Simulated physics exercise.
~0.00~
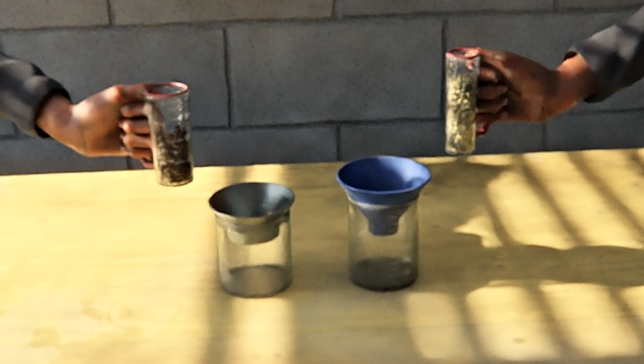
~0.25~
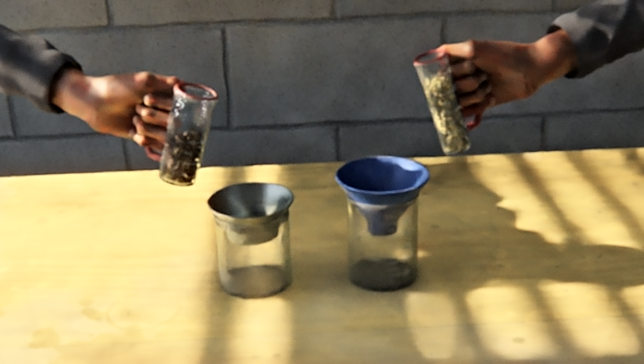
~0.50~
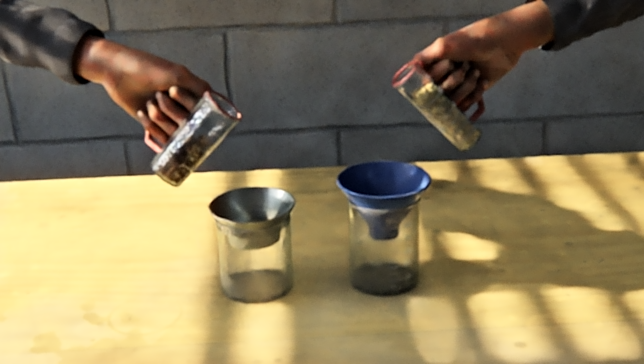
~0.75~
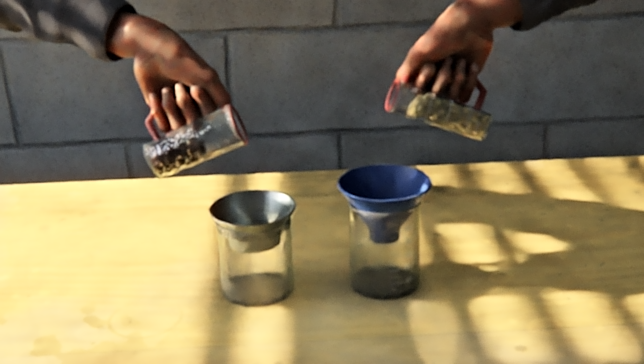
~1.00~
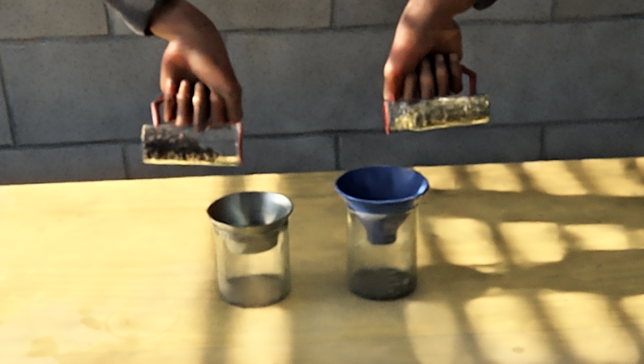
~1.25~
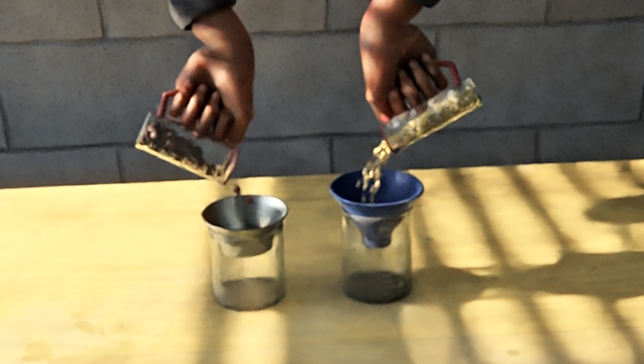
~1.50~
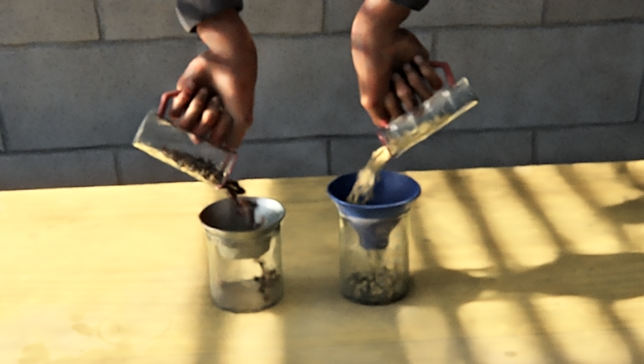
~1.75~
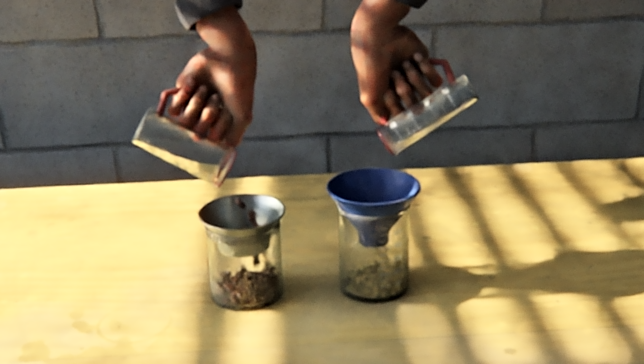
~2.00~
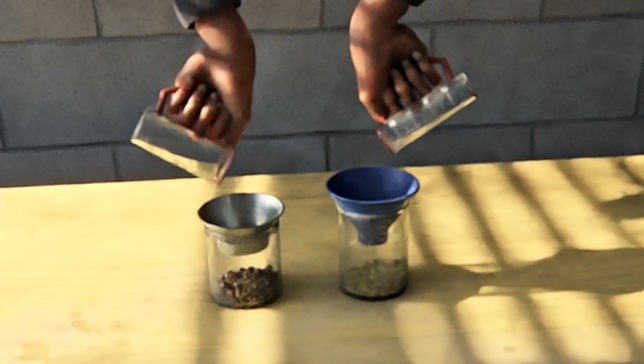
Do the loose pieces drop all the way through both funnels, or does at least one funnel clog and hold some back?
They drop all the way through both. The grey funnel on the left and the blue funnel on the right each run clear, leaving the pieces down in the jars.
